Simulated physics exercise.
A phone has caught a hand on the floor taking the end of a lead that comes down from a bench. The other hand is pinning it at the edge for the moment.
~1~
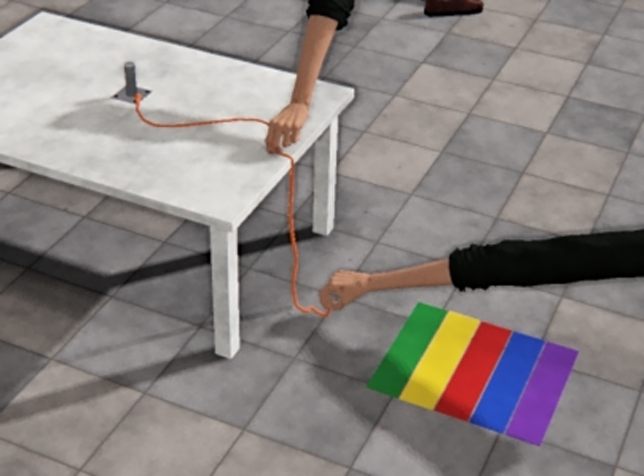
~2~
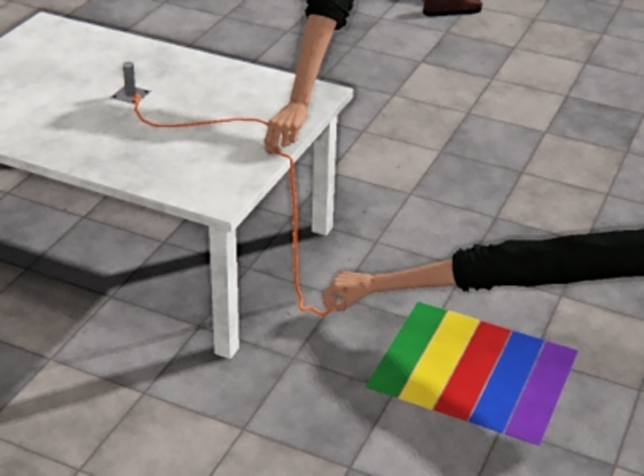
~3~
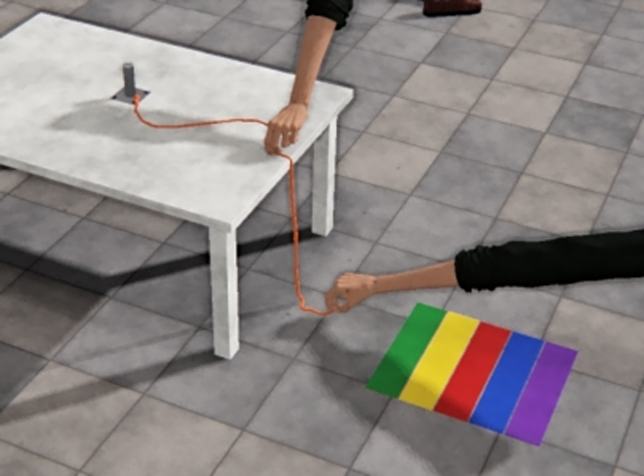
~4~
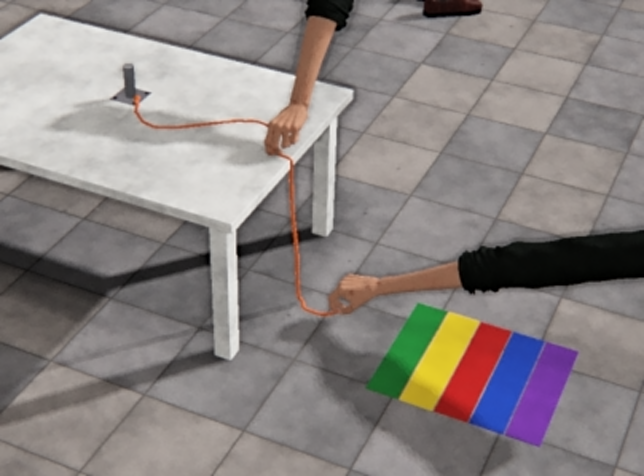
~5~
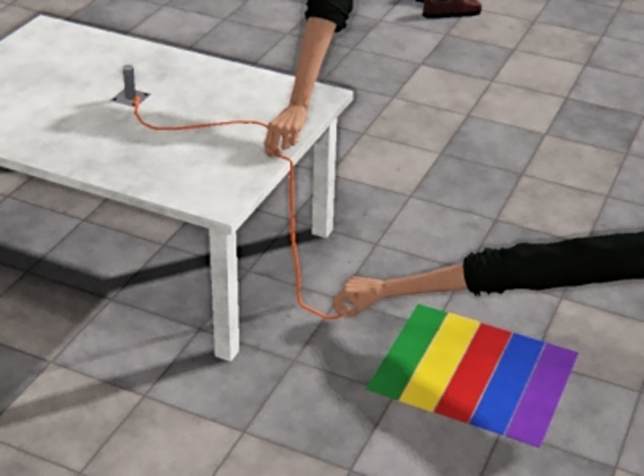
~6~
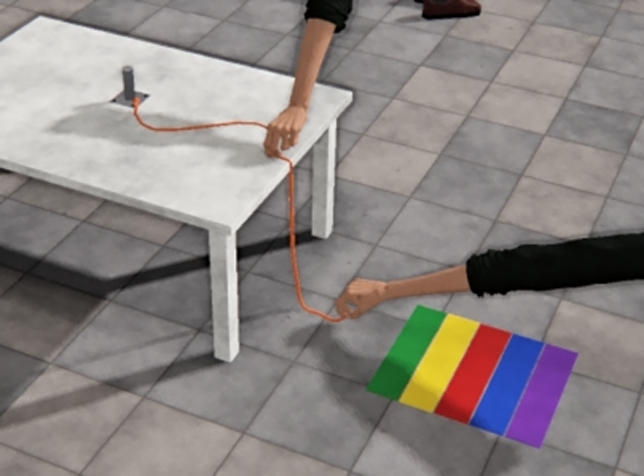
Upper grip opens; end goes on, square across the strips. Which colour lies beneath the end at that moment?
Blue.
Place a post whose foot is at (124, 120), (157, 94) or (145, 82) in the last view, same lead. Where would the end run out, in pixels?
Places per try: (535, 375); (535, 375); (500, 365).
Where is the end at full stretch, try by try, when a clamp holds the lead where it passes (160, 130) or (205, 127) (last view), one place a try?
(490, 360), (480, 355).
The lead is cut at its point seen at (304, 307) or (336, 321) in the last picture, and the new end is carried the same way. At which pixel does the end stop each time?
(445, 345) and (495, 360).
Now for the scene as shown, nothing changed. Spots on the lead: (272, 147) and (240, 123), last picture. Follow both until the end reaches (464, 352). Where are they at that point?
Approx. (304, 181); approx. (264, 141).
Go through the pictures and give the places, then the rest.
The first picture shows end (329, 307); green (392, 376); yellow (425, 387); red (459, 399); blue (494, 410); purple (530, 422).
The second picture shows end (333, 308); lead through (138, 112) (197, 124) (270, 127) (291, 168) (295, 232) (298, 290).
The third picture shows end (335, 309).
The fourth picture shows end (338, 311); lead through (138, 114) (197, 126) (270, 128) (291, 170) (295, 233) (298, 292).
The fifth picture shows end (343, 313).
The sixth picture shows end (346, 315); lead through (137, 116) (197, 128) (269, 130) (290, 172) (292, 235) (299, 295).
Soon after, end near (464, 352); over red.
Then, end near (495, 362); over red.
At full stretch, end near (514, 368); over blue. It gets as far as the blue strip.
